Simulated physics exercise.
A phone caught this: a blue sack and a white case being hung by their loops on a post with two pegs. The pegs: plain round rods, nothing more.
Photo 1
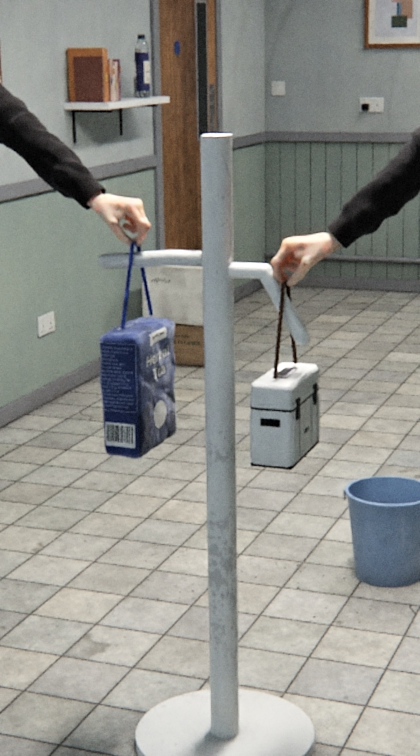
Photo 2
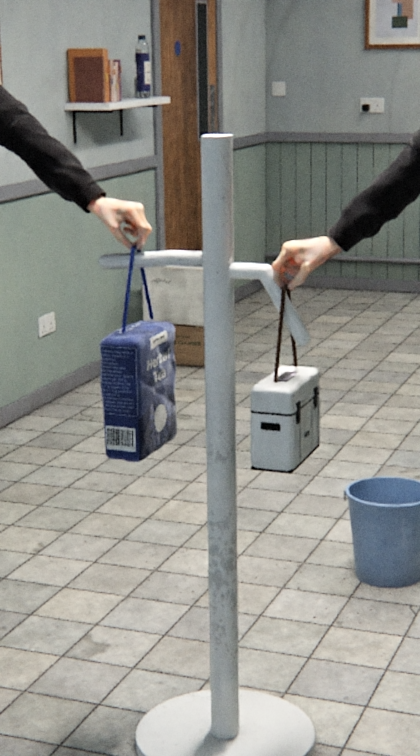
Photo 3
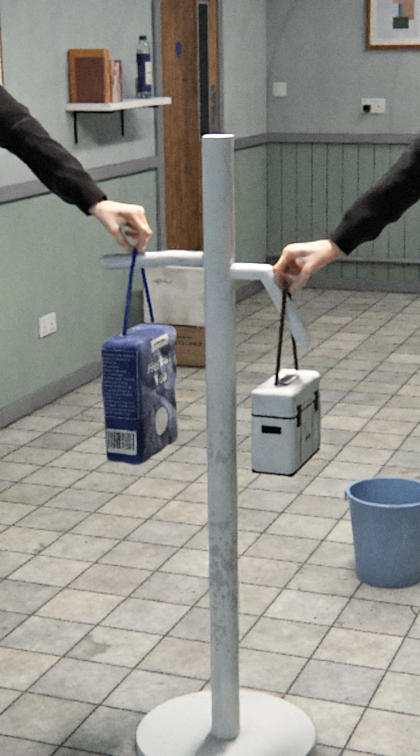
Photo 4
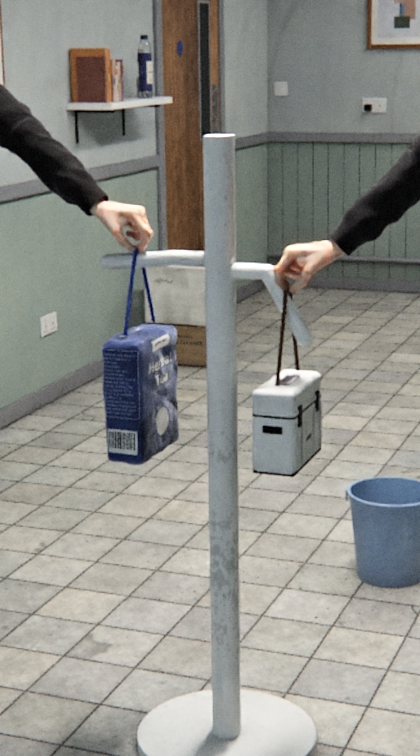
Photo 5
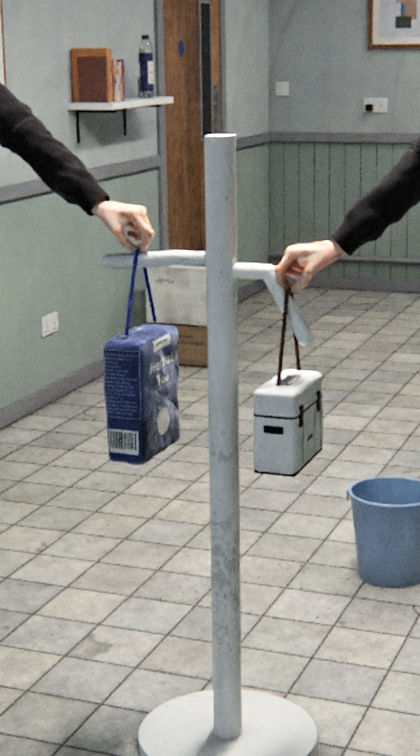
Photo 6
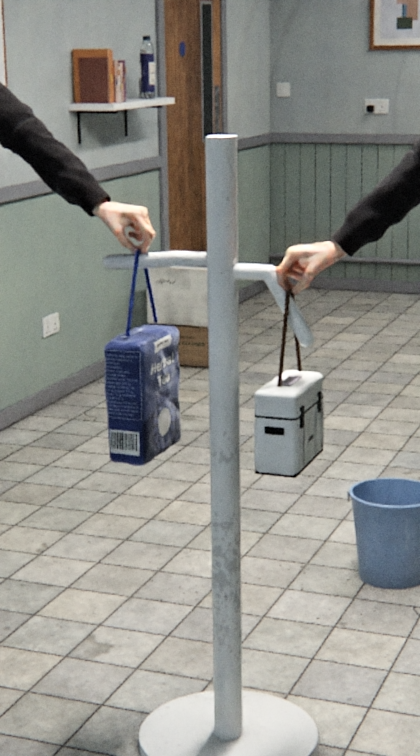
The video shows two hands holding a blue sack and a white case by their loops at a pale post, the left peg about level and the right sloping steeply down, while both items shift only very slightly.
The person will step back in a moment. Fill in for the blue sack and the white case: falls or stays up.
The blue sack stays up; the white case falls.
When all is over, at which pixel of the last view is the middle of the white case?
That one stops at (228, 724).
Then, 0.24 s on from there, blue sack still up near (144, 393); white case falling near (290, 492).
Then, 0.44 s on from there, blue sack still up near (142, 394); white case on the floor near (288, 719).
Then, 0.66 s on from there, blue sack still up near (138, 395); white case on the floor near (227, 723).
In the end, blue sack still up near (139, 395); white case on the floor near (228, 724). The blue sack holds on and the white case comes down.
